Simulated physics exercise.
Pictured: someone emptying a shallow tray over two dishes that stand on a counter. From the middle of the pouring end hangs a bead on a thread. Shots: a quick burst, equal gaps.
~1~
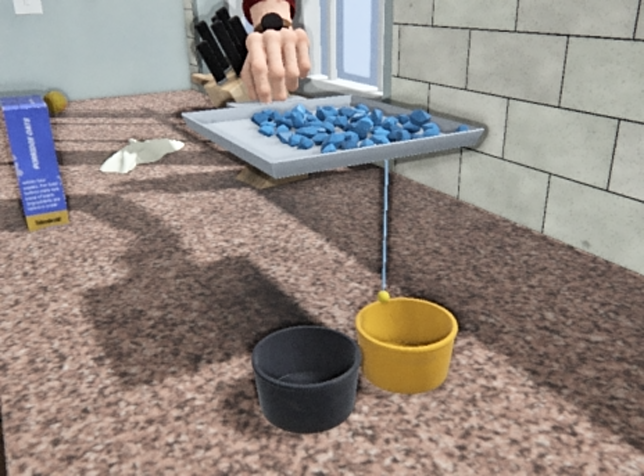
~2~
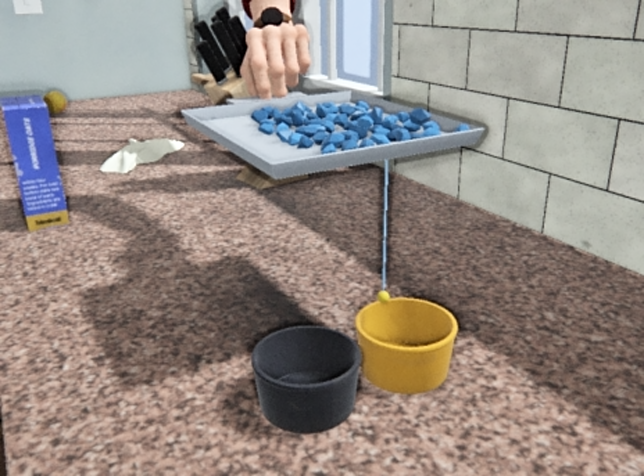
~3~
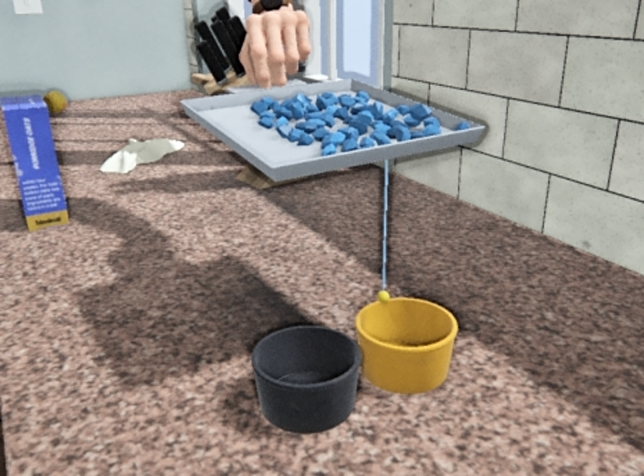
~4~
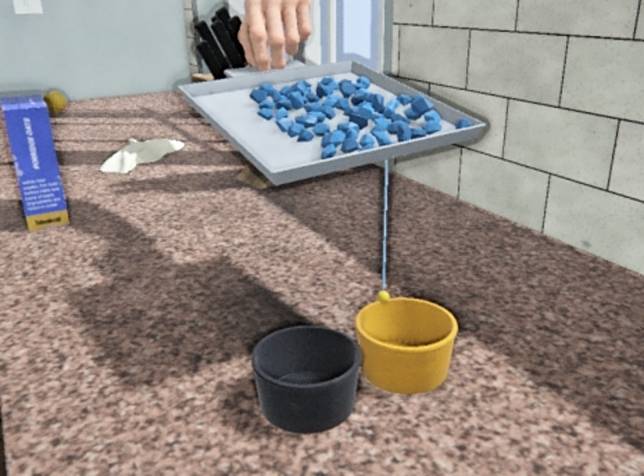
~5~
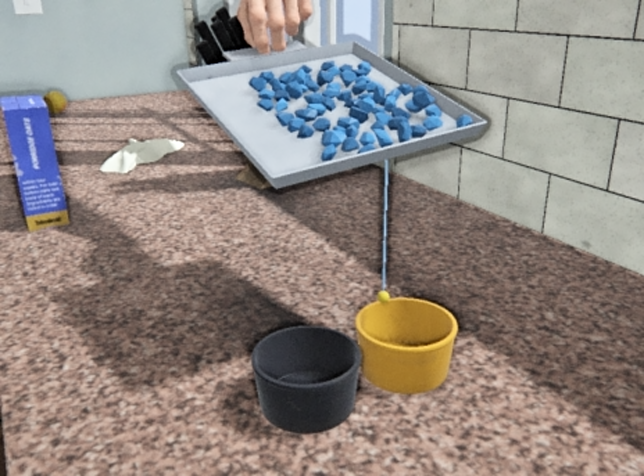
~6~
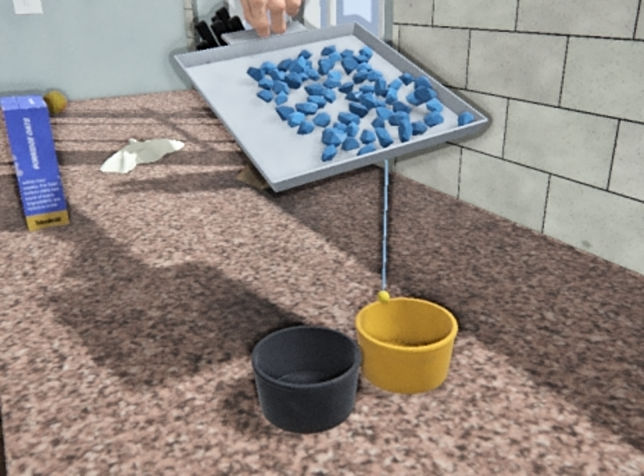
On a speckled counter, a hand raising the far side of a gray tray of blue stones above black and yellow dishes.
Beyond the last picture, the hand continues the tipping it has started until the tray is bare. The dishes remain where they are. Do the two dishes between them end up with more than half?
The dishes are going to end up holding the main part.
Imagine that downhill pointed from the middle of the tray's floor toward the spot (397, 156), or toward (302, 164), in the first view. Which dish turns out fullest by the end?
Place one gives the rightmost dish, place two gives the leftmost dish.
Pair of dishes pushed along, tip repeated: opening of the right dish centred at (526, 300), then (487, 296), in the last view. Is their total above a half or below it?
Catch, run one: Below the halfway mark; run two: Below the halfway mark.
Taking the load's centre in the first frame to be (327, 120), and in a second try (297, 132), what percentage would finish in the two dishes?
In order, 70 % then 70 %.
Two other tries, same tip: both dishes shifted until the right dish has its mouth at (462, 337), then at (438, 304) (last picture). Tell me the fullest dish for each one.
The one at left the first time, the one at left the second.
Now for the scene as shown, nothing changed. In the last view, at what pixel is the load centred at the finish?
The centre comes to rest close to (313, 390).
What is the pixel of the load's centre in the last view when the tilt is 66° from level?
The centre of the load shows up near (348, 139) in the last view.
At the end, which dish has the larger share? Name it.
The one to the left is fuller.
Shortly afterwards, tray tipped steeply; all but a few on the tray; a little in the air.
Next, tray tipped past a quarter turn; near two thirds in the left dish; a little in the right dish; near a quarter outside both; a little in the air.
Some moments later, tray tipped past a quarter turn; near two thirds in the left dish; a little in the right dish; near a quarter outside both.
In the end, tray tipped past a quarter turn; near two thirds in the left dish; a little in the right dish; near a quarter outside both.
